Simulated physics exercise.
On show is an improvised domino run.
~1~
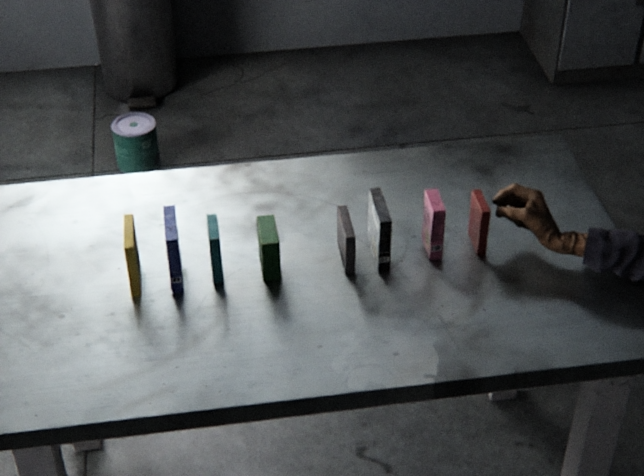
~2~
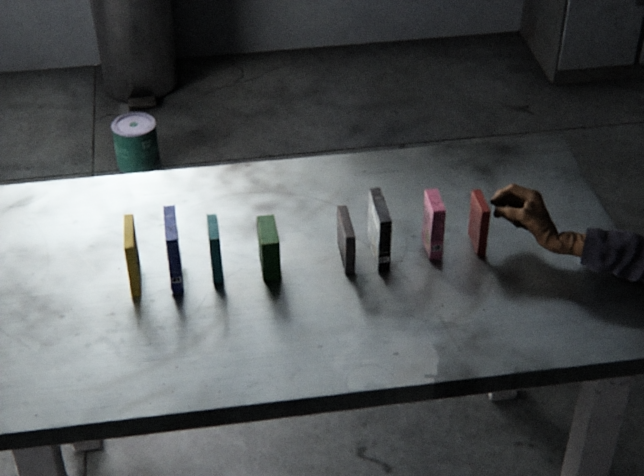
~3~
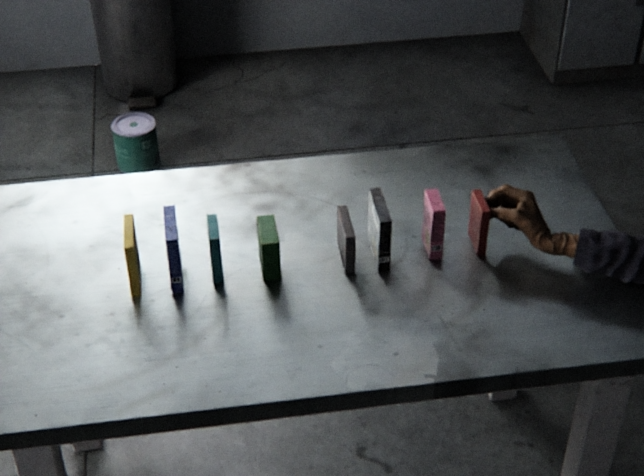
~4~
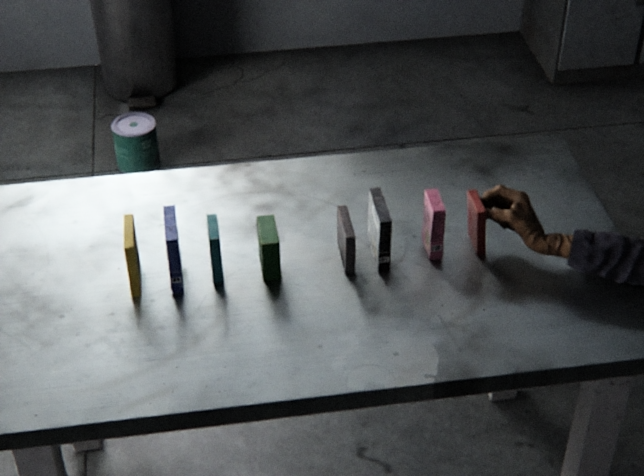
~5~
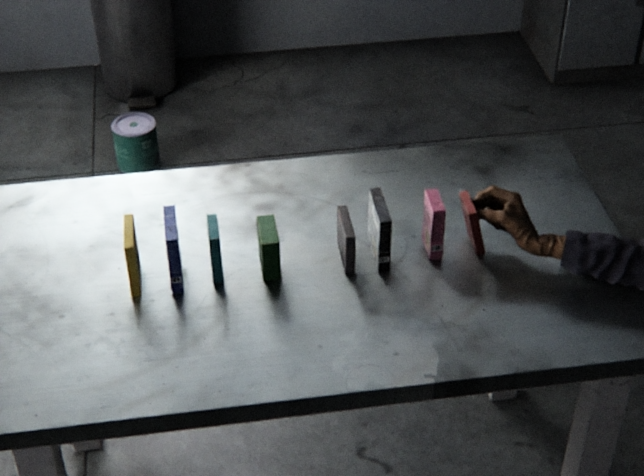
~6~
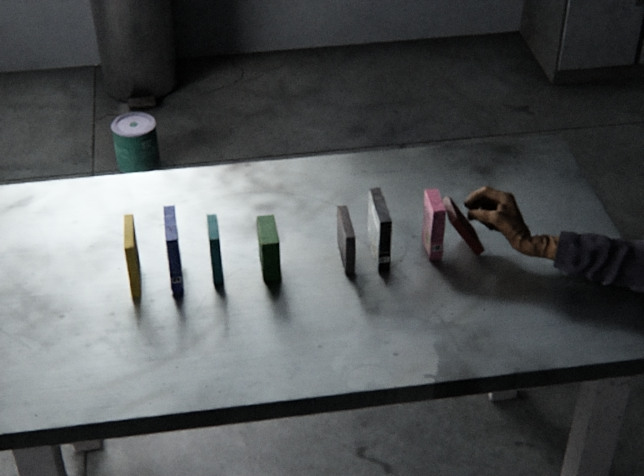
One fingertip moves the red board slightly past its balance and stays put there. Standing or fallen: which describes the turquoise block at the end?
Standing.
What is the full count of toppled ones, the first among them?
4.
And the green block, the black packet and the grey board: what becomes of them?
The green block remains standing; the black packet goes down; the grey board goes down.
Then, 0.20 s after the last picture, red board 68° over; pink packet tipped 44° from how it was; black packet tipped 5° from how it was.
Then, 0.40 s after the last picture, red board 73° over; pink packet tipped 65° from how it was; black packet tipped 33° from how it was; grey board tipped 13° from how it was.
Then, 0.50 s after the last picture, red board 74° over; pink packet tipped 73° from how it was; black packet tipped 57° from how it was; grey board tipped 48° from how it was.
Then, 0.60 s after the last picture, red board 75° over; black packet on its side; pink packet tipped 67° from how it was; grey board on its side.
At rest, tipped over on the table, black packet, grey board and pink packet; the other 3 in place. Seen from the same camera at the end, turquoise block near (215, 249).
